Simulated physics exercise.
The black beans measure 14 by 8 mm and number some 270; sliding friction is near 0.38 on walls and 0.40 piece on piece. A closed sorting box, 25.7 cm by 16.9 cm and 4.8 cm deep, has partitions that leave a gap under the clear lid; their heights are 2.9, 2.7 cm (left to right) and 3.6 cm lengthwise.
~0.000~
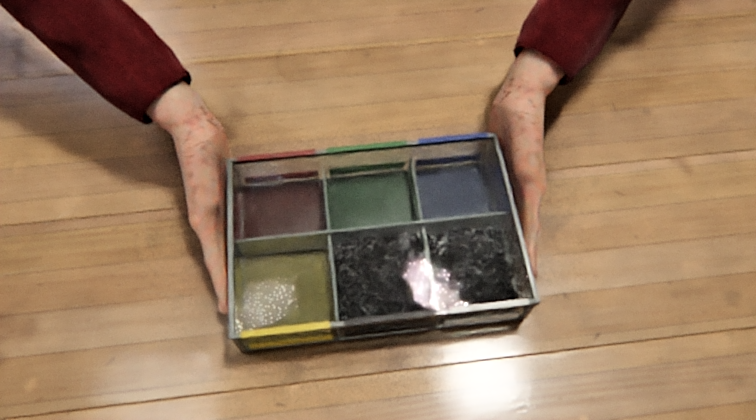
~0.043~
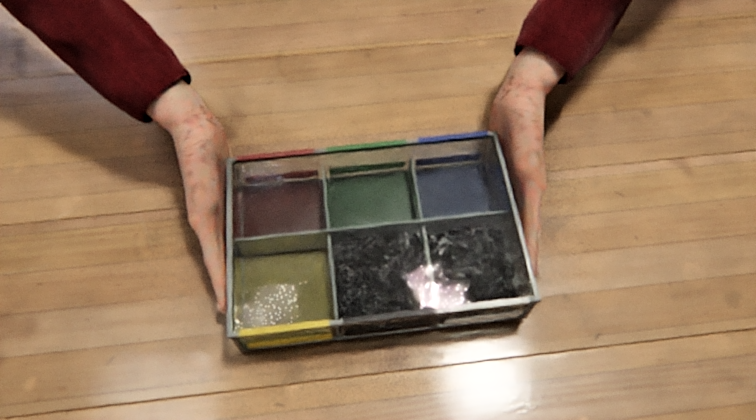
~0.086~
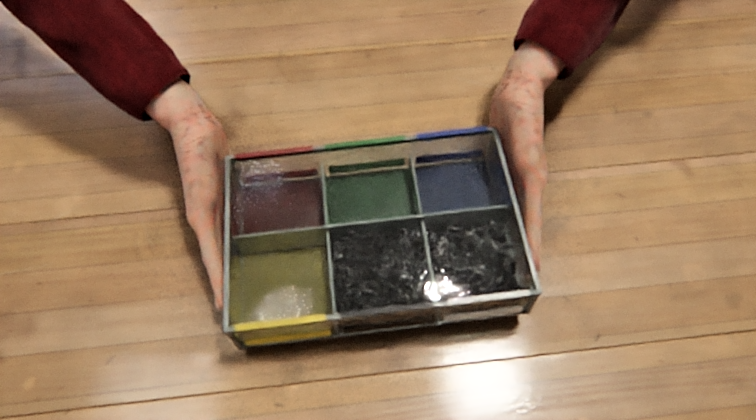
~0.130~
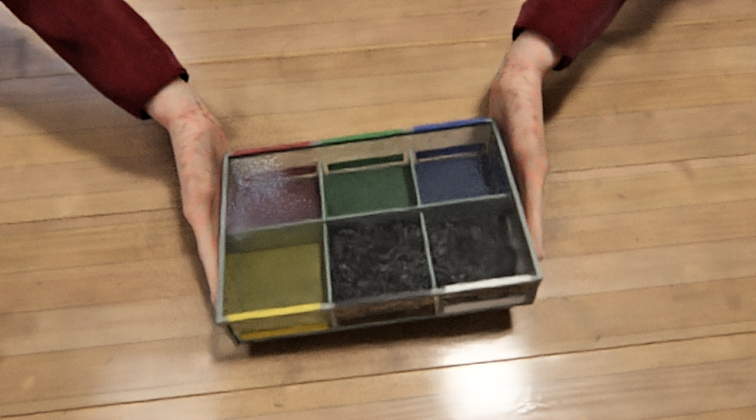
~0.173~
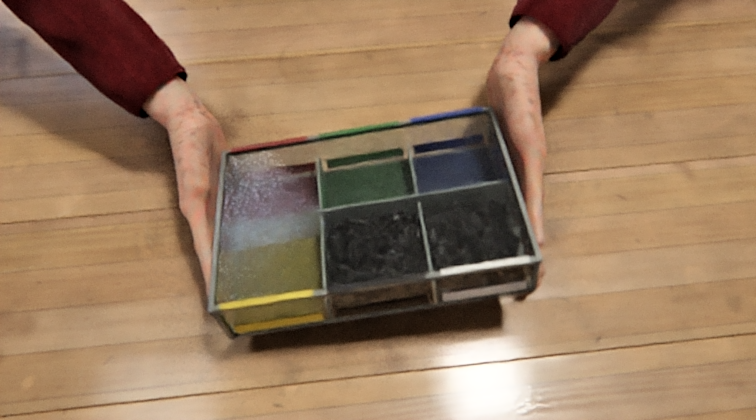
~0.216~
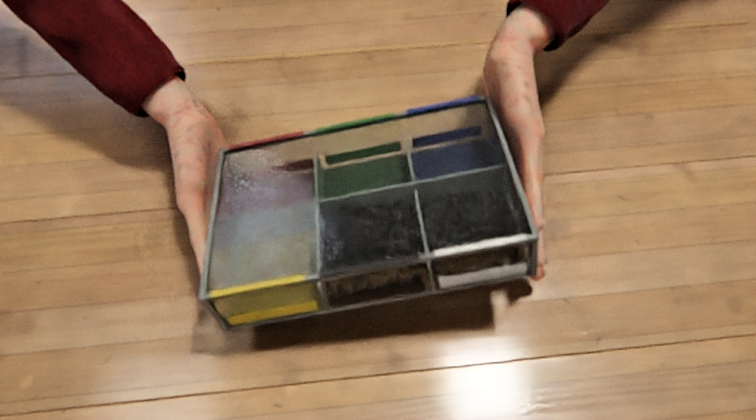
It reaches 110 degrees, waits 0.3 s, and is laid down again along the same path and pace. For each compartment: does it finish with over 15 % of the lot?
Red compartment: Yes; blue compartment: No; green compartment: No; yellow compartment: No; white compartment: Yes; black compartment: Yes.
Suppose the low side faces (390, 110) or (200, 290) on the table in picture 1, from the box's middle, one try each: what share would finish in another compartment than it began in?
About 15 and 70 per cent.
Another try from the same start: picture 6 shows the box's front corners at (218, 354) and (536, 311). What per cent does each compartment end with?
Red 0; blue 0; green 0; yellow 10; white 30; black 55.
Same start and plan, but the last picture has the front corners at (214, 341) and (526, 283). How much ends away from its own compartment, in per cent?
In that case some 85 per cent.
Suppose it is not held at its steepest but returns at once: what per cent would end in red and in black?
In that case red 20; black 50.
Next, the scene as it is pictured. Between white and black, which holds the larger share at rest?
The black compartment.
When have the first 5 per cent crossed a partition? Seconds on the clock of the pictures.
At about 0.80 s.
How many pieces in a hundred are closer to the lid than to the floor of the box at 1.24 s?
Roughly 60 per cent.
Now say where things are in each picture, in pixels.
In the first picture, box tilt 0 degrees, front corners at (234, 334) and (534, 300); white 40 %, black 60 %.
In the second picture, box tilt 1 degrees, front corners at (233, 333) and (535, 298).
In the third picture, box tilt 3 degrees, front corners at (229, 328) and (536, 291), lowest corner left back.
In the fourth picture, box tilt 8 degrees, front corners at (222, 319) and (537, 276), lowest corner left back.
In the fifth picture, box tilt 13 degrees, front corners at (214, 308) and (536, 258), lowest corner left back.
In the sixth picture, box tilt 18 degrees, front corners at (205, 296) and (533, 236), lowest corner left back; white 40 %, black 60 %. Its pace works out near 115 degrees a second.
Then, at 1.24 s, tilt 110 degrees; red 20 %, green 5 %, white 25 %, black 50 %.
Then, at 1.91 s, tilt 58 degrees; red 25 %, green 5 %, white 25 %, black 50 %.
After 2.63 s, tilt 0 degrees; red 25 %, blue 5 %, green 5 %, white 20 %, black 50 %.
By 3.1 s all is still; red 25 %, blue 5 %, green 5 %, yellow 0 %, white 20 %, black 50 %.
